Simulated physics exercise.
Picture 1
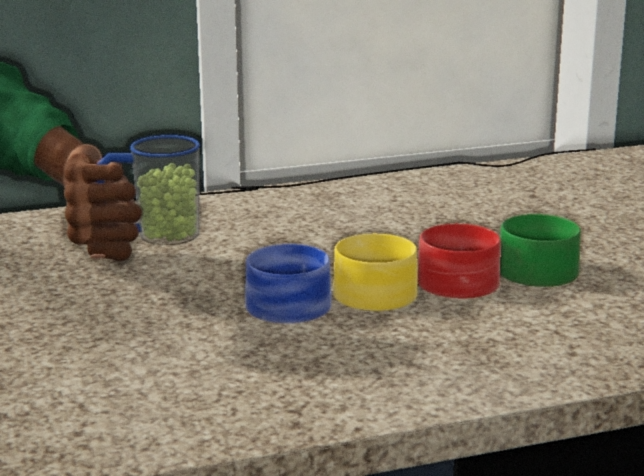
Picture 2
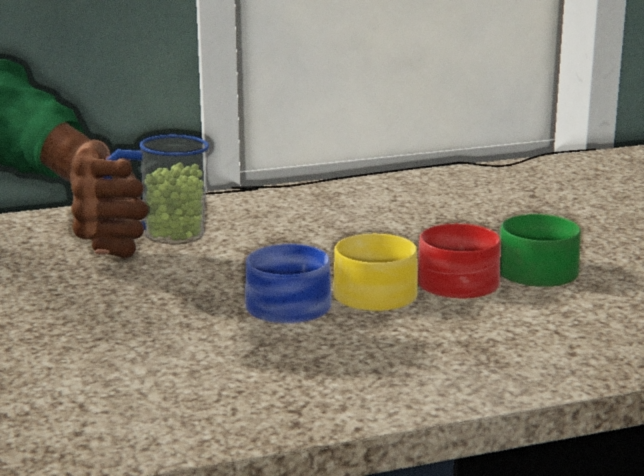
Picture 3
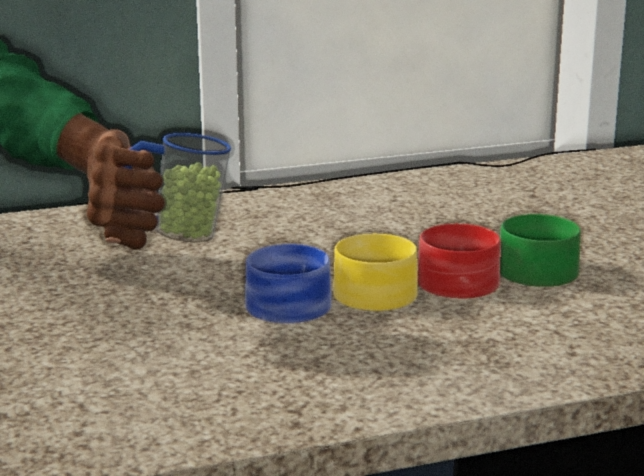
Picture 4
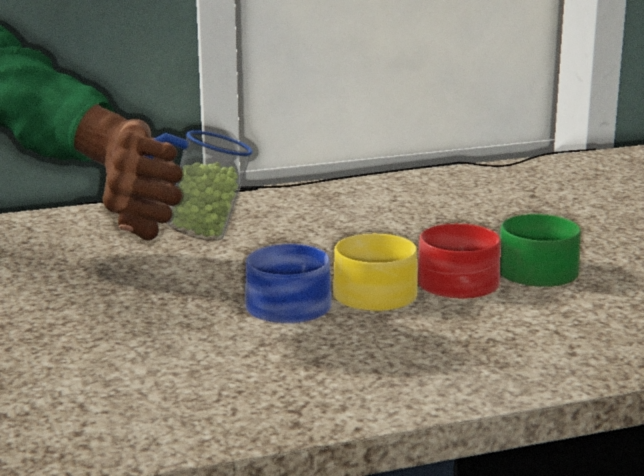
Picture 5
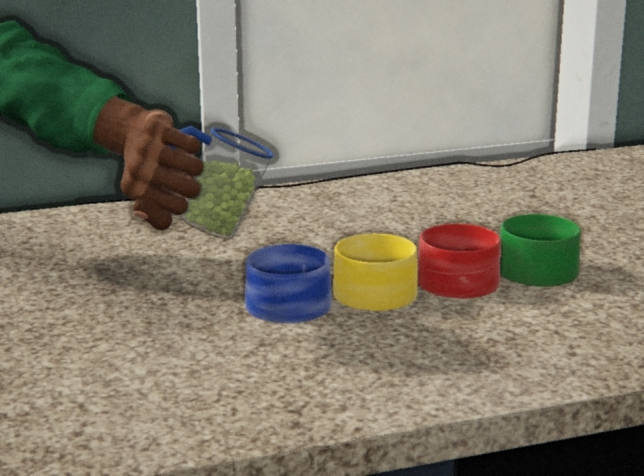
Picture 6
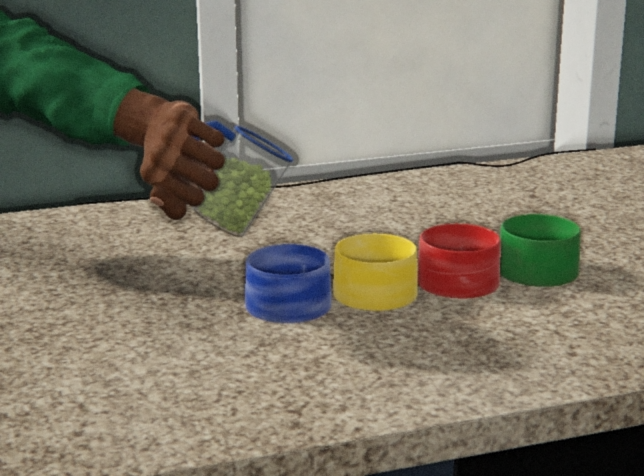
On a speckled counter, a hand moves a cup of green peas right, tilting it toward four dishes.
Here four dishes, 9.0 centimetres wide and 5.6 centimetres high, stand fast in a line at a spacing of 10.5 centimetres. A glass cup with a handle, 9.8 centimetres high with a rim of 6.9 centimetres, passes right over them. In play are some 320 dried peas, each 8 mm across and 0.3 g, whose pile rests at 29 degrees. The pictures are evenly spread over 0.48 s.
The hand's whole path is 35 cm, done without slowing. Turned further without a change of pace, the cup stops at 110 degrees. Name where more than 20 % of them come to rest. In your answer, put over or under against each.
Red dish - over; blue dish - under; green dish - over; yellow dish - under; counter - under.
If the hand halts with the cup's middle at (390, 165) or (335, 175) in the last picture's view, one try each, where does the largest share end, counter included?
I'd expect red to win the first try and yellow the second.
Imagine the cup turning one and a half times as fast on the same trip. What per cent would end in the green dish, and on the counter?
It would be green 0 and counter 20.
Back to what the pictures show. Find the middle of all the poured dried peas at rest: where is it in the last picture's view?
(495, 266) or so.
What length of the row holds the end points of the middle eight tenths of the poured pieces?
Spread: Around 14 cm.
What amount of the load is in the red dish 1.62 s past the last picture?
By that moment, around 45 percent has got there.
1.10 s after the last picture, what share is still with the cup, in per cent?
My estimate is about 60 per cent.
Then, 0.66 s after the last picture, tilt 85 degrees; cup holds 100 %.
Then, 1.10 s after the last picture, tilt 110 degrees; cup holds 60 %, red 35 %.
Then, 1.62 s after the last picture, tilt 110 degrees; cup holds 0 %, red 45 %, green 40 %.
In the end, red 45 %, blue 0 %, green 40 %, yellow 0 %, counter 15 %.
